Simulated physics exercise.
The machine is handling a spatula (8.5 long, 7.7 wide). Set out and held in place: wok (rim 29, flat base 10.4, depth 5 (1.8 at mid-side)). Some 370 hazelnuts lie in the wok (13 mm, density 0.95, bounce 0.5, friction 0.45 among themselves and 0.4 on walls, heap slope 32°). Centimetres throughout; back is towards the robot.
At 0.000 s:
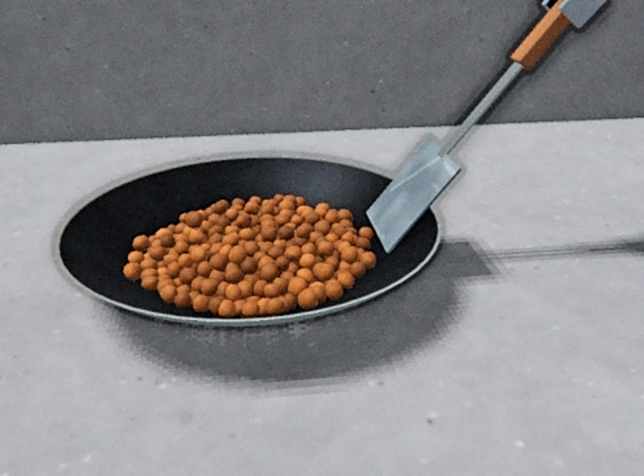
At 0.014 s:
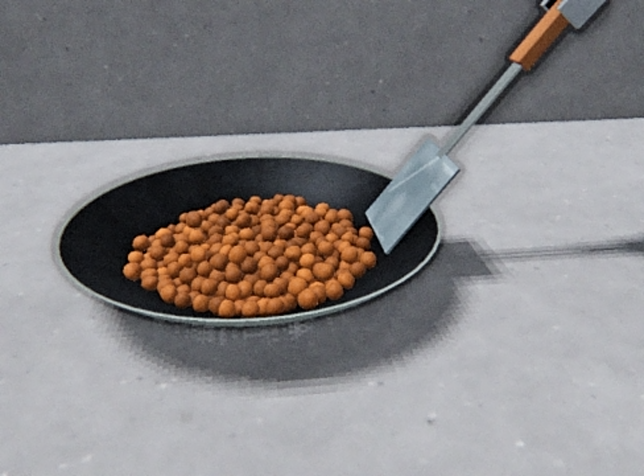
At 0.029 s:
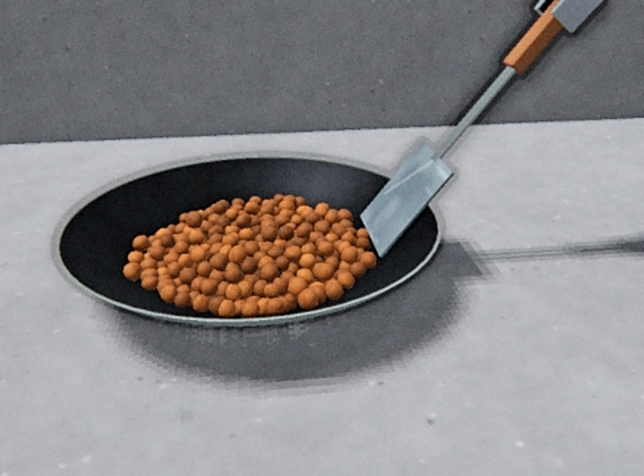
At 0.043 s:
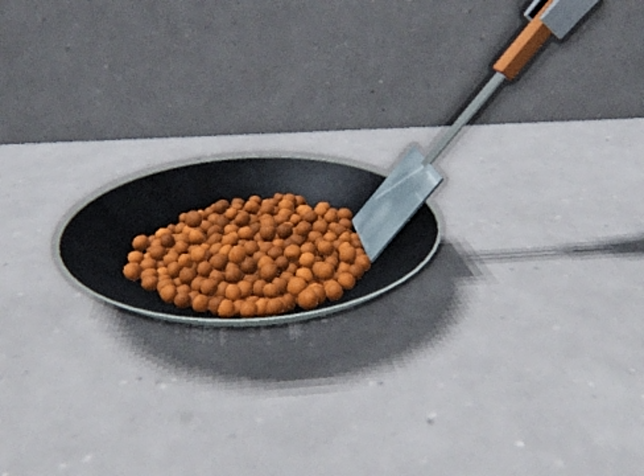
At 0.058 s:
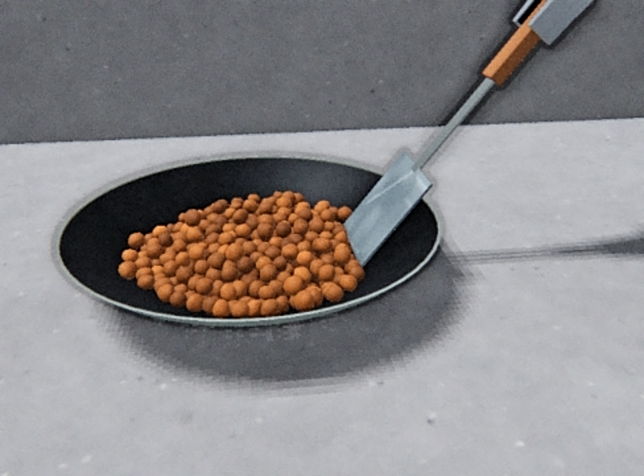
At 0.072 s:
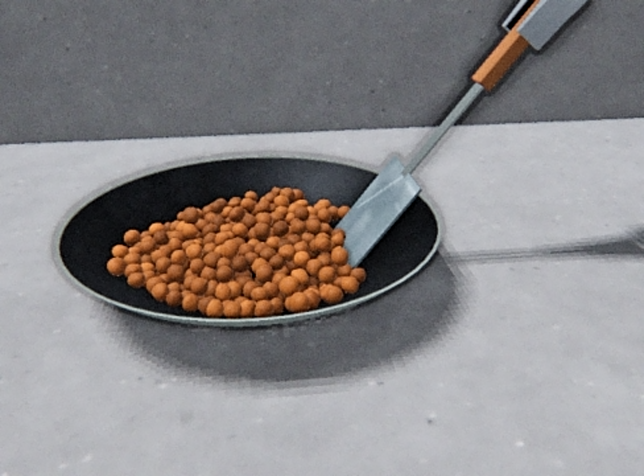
A spatula moves down and left into a dark wok, pushing the brown hazelnuts slightly leftward.
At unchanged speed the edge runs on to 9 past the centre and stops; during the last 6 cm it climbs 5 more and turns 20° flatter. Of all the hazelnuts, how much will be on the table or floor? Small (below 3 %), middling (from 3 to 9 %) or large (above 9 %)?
Share on the table or floor: Large (above 9 %).
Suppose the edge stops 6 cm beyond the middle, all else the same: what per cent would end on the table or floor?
It would be near 0 per cent.
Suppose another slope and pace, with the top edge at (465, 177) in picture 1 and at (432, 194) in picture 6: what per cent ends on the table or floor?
About 10 per cent.
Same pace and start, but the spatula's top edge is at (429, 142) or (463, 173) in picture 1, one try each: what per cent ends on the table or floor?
Some 15 and 15 per cent.
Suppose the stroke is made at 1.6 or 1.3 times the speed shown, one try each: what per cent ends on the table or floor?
About 25 and 20 per cent.
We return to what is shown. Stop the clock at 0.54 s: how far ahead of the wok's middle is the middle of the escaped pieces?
Some 20 cm.
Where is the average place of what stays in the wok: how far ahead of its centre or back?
About 4.0 cm ahead.
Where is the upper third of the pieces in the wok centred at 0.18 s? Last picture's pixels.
At about (188, 242).
After 0.18 s, sloping 52°, highest piece 5 above the table; 372 in the wok.
After 0.29 s, sloping 46°, highest piece 7 above the table; 372 in the wok.
After 0.54 s, sloping 32°, highest piece 6 above the table; 324 in the wok, 48 on the table or floor.
After 1.59 s, sloping 32°, highest piece 5 above the table; 324 in the wok, 48 on the table or floor.
At rest, 324 in the wok, 48 on the table or floor. That is 13 % on the table or floor.
